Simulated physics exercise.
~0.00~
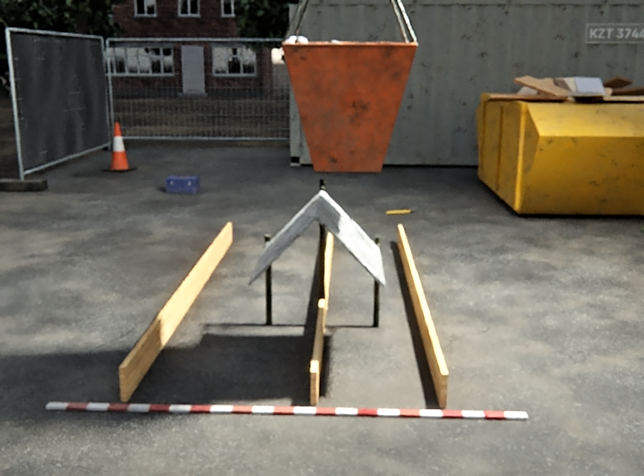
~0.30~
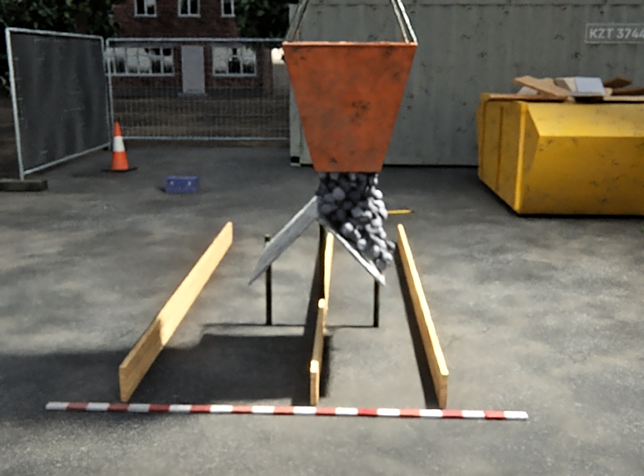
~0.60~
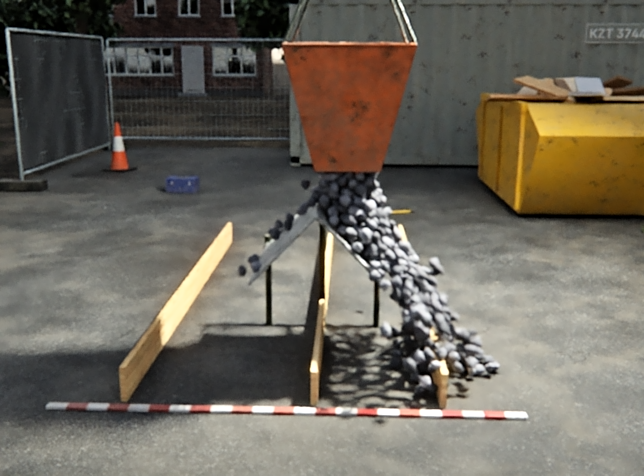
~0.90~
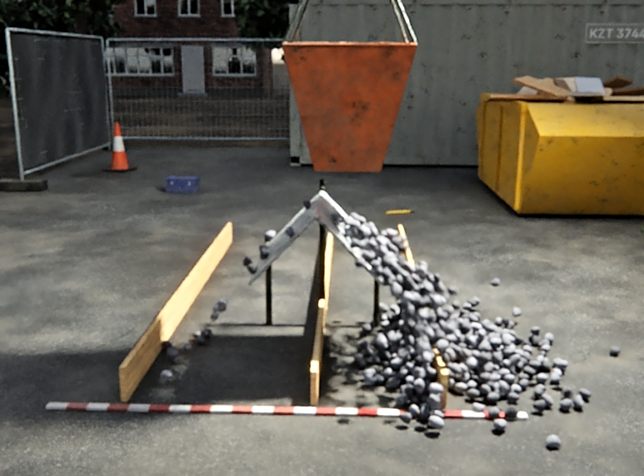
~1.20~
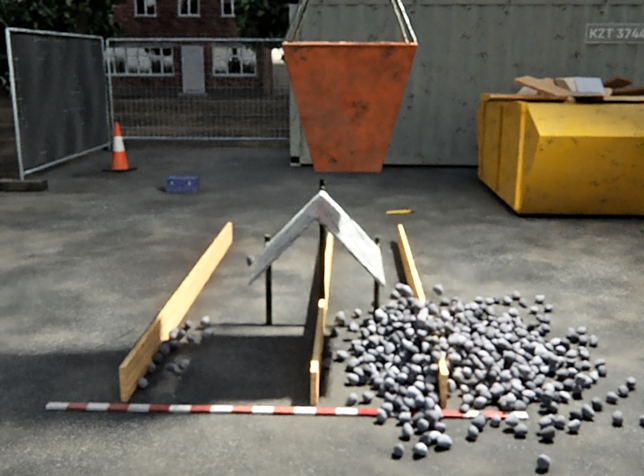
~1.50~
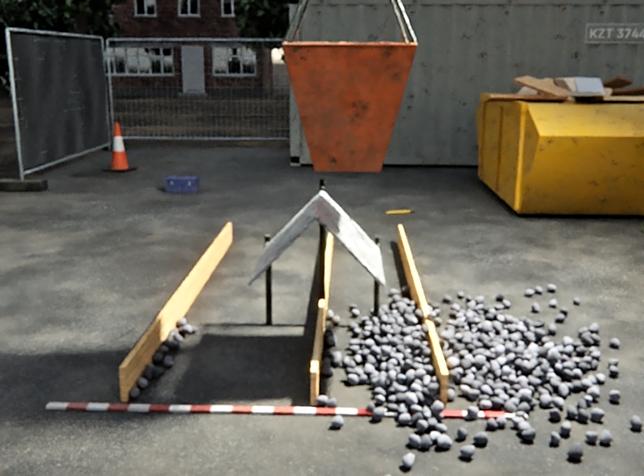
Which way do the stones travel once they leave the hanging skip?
They move down, falling onto the peaked slide and running down its slopes to the ground.
Round grey stones drop from the bottom of a rusty orange skip hanging over a paved yard, seen from the front and slightly above. Below it stands a pale, peaked steel slide on dark legs, with wooden planks marking two bays and a red and white staff lying across the front. A yellow container sits at the right, and an orange cone stands by a fence at the left. Most stones pour down the right slope, while a few roll down the left. They spill over the right plank and spread out, ending mostly in and beyond the right bay, with a small cluster against the left plank.
